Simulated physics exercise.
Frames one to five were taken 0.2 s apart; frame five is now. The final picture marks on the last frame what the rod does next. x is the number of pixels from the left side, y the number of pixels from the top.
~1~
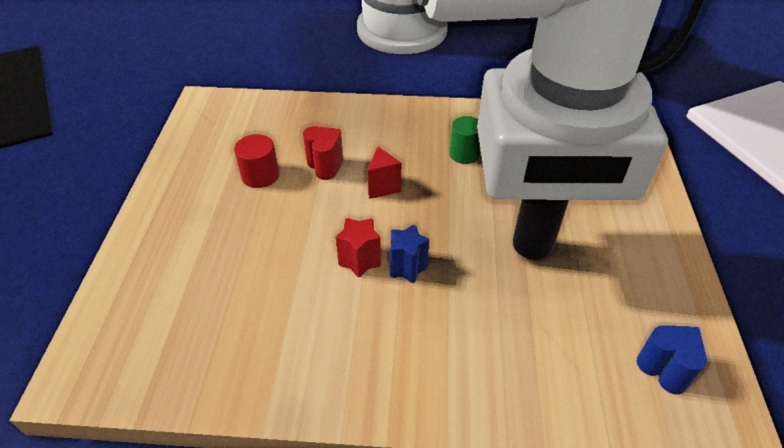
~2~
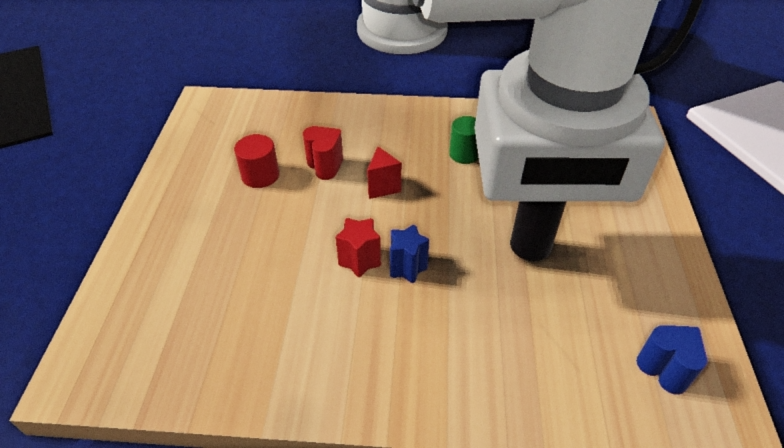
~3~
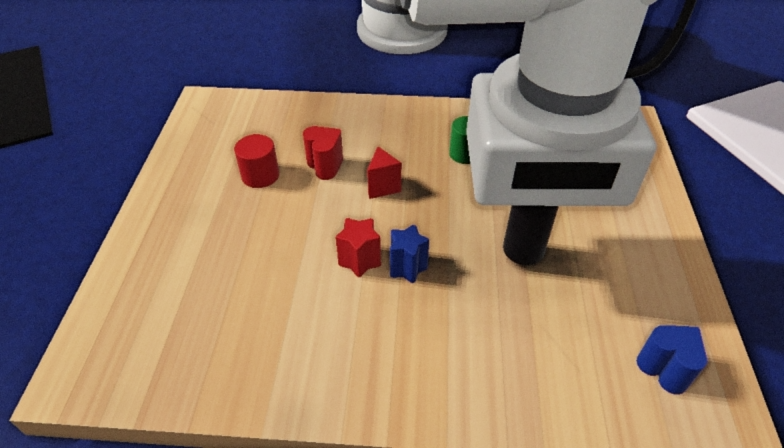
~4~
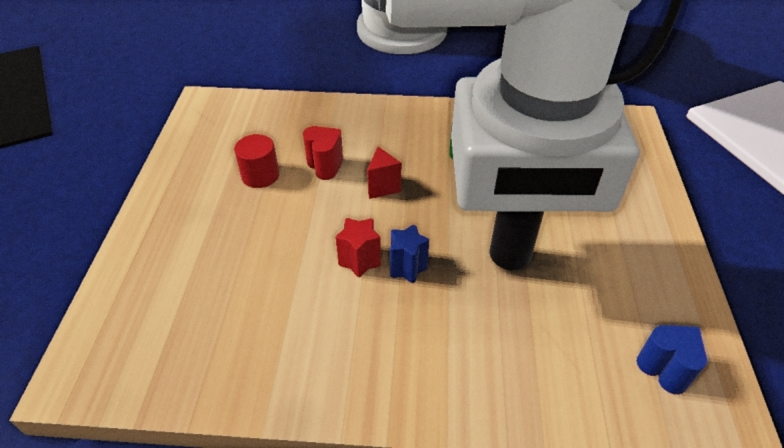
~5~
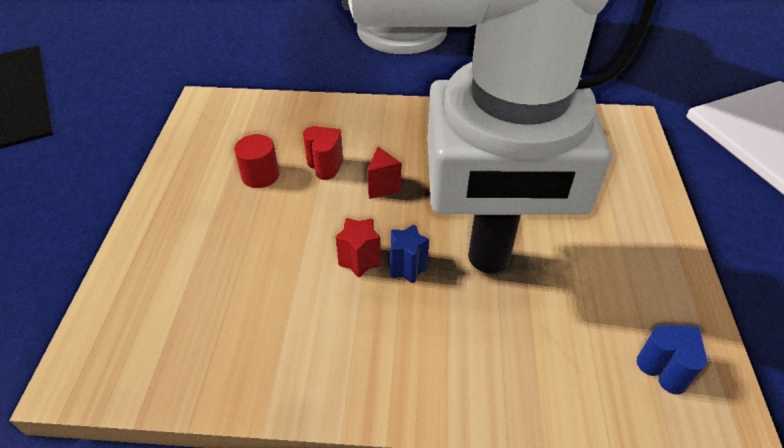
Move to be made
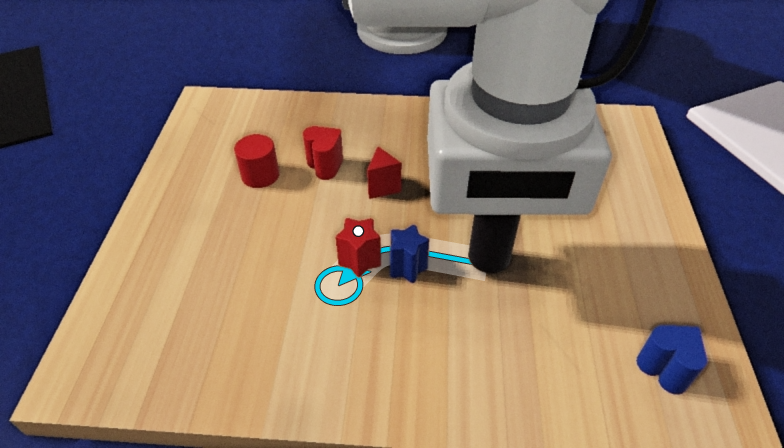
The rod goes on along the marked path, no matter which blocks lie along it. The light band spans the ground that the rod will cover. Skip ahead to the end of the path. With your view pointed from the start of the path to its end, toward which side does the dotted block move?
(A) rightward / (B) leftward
The correct letter is B.
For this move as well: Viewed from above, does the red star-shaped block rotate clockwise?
Final answer: Yes.
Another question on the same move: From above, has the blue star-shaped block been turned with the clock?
I believe not.
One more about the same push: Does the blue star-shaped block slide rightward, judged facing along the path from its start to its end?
No, that is not how it ends up.
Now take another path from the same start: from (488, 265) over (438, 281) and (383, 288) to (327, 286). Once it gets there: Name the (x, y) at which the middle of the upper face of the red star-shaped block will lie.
I'd say the red star-shaped block ends with its top centre at (339, 220).
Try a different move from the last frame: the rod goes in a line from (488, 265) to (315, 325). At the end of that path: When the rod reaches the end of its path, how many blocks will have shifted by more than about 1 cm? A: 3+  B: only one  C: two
I'll go with B - only one.
The drawn path runs from (488, 265) through (432, 254) and (378, 252) to (339, 285); the dot is on the red star-shaped block.
The first path, step by step. One third of the way, rod at (432, 247); blue star-shaped block at (403, 240).
Two thirds of the way, rod at (377, 244); red star-shaped block at (339, 236), turned 55° clockwise; blue star-shaped block at (373, 251), turned 50° anticlockwise.
At the end, rod at (338, 278); red star-shaped block at (296, 253), turned 95° clockwise; red three-sided block not moved; blue star-shaped block at (362, 279), turned 100° anticlockwise.
